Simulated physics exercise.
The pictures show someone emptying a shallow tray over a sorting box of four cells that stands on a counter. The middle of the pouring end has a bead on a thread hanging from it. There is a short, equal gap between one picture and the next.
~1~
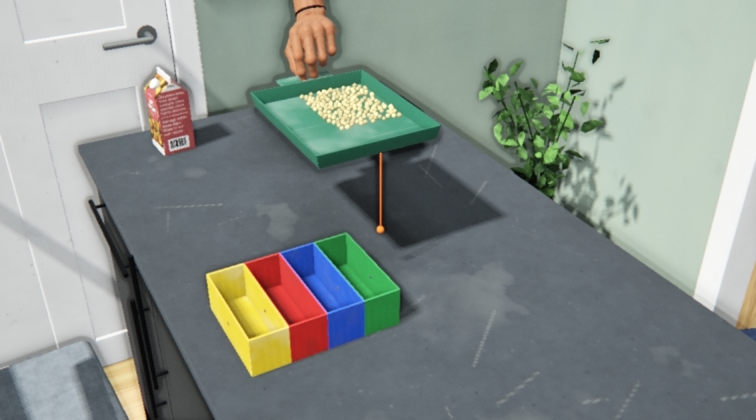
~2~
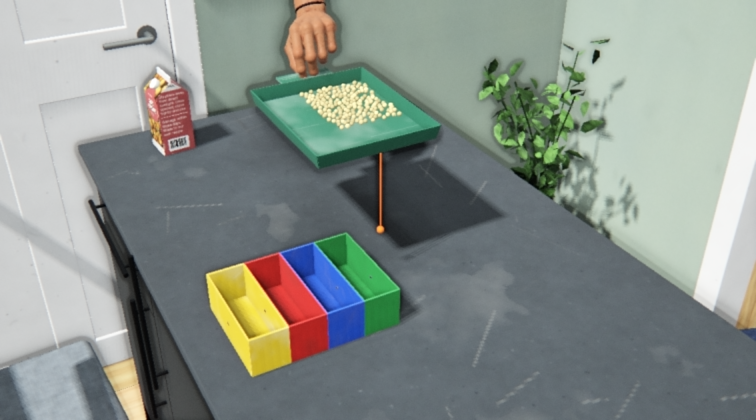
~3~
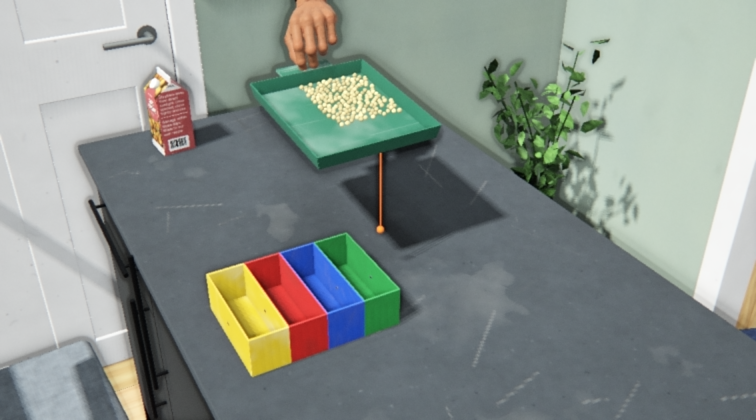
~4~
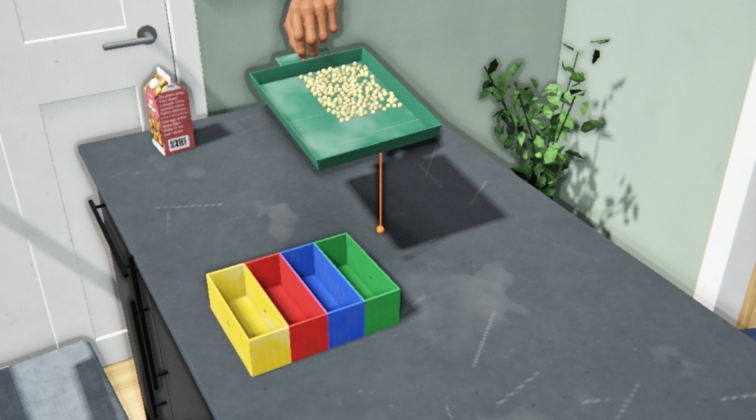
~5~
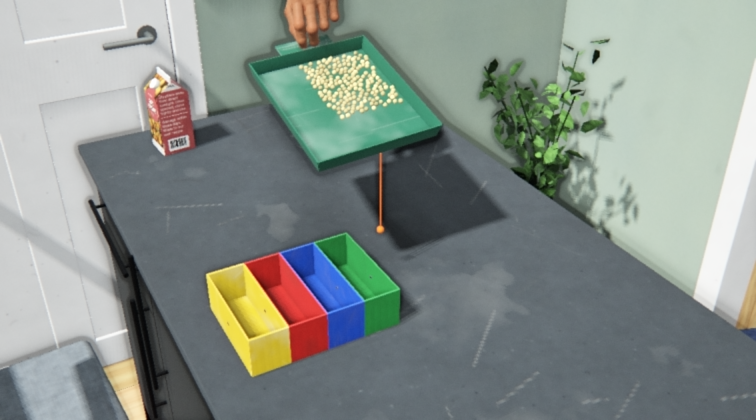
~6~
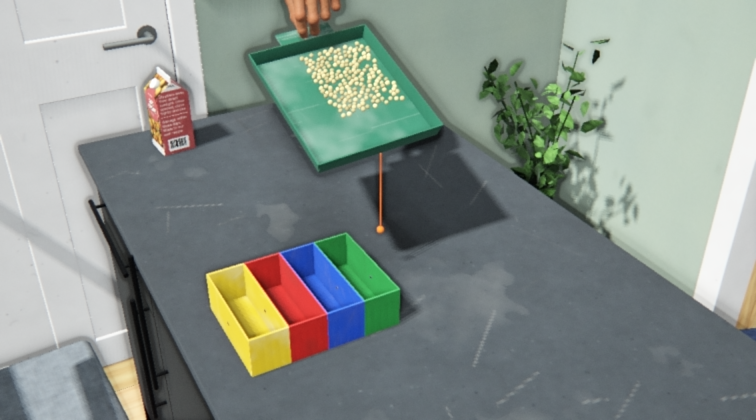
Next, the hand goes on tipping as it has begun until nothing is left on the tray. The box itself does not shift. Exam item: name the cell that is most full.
Answer: Green.
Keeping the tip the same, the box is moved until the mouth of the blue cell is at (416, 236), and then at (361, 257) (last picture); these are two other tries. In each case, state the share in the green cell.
Trial 1 around 0 percent, trial 2 around 20 percent.
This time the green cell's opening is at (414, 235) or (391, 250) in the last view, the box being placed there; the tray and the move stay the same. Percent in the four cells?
First about 90, then 100 per cent.
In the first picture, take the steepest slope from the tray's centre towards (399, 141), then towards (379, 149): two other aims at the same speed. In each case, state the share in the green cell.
Shares, approx.: 0 %, then 0 %.
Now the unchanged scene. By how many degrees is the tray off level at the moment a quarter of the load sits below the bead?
It sits at roughly 100°.
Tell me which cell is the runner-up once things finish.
Number two is that blue cell.
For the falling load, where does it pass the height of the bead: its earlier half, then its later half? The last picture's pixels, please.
The leading part at (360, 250), the rest of it at (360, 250).
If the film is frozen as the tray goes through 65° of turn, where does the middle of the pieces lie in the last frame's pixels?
I'd put the middle close to (366, 157).
Soon, tray tipped steeply; most on the tray; a stray few in the green cell; about a quarter falling or outside the box.
A while on, tray tipped past a quarter turn; about half on the tray; a small part in the green cell; a small part in the blue cell; a stray few in the yellow cell; a stray few in the red cell; about a third falling or outside the box.
Towards the end, tray tipped past a quarter turn; about half in the green cell; about a quarter in the blue cell; a stray few in the red cell; a stray few in the yellow cell; about a third falling or outside the box.
Finally, tray tipped past a quarter turn; about half in the green cell; about a quarter in the blue cell; a stray few in the red cell; a stray few in the yellow cell; about a third outside the box.
